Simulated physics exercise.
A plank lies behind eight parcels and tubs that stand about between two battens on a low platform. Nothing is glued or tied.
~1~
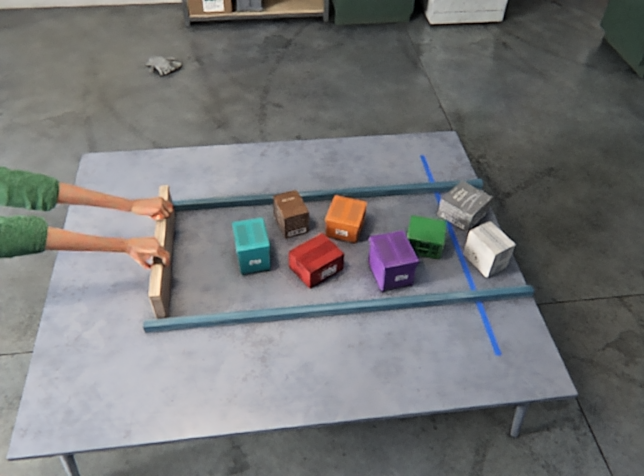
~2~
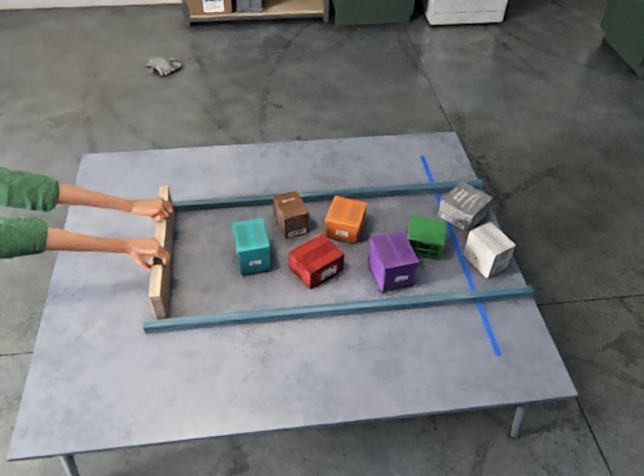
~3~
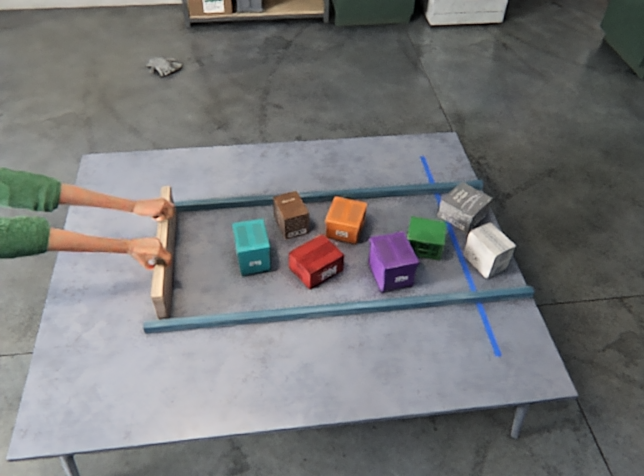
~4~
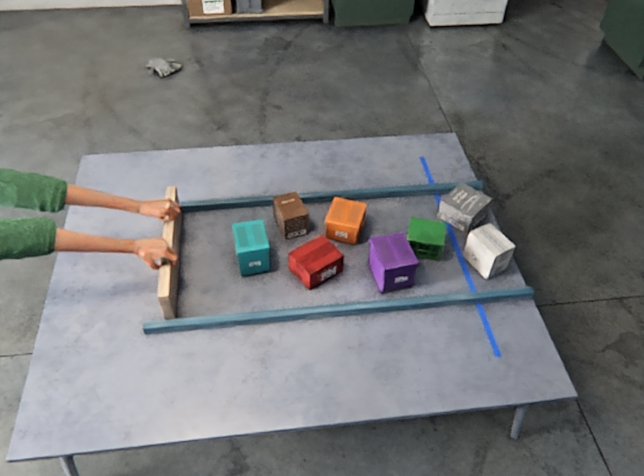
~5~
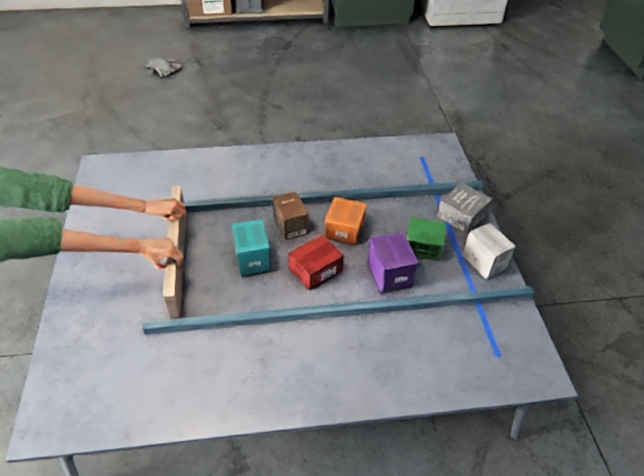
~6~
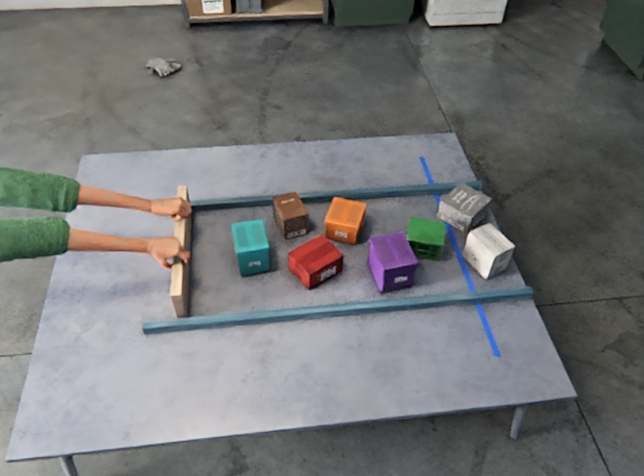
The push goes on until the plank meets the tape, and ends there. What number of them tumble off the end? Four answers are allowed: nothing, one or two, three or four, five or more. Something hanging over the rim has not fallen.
Three or four fall off.
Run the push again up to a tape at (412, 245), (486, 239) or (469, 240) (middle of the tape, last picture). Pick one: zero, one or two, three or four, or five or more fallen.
Taking the places in the order asked: One to two, then five or more, then five or more.
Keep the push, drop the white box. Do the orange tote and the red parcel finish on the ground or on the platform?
The orange tote is still up and the red parcel is still up.
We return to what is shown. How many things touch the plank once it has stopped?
Count: 2.
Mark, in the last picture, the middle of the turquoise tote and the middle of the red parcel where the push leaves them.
In the last picture the turquoise tote sits around (472, 231) and the red parcel around (507, 263).
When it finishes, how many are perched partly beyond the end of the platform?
Overhanging ones - 3.
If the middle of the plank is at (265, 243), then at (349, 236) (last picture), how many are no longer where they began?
At the first place 2, at the second 5.
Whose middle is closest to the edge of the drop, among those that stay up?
That's the green crate.
Soon after, none off yet; white box at rest near (488, 251); grey box at rest near (464, 208); green crate at rest near (425, 239).
Then, none off yet; white box tipped a little near (522, 241); grey box moved a little near (480, 206); green crate moved about its own width near (474, 233).
By the end, the number that fall off is three or four; fallen, purple tote, grey box and white box.
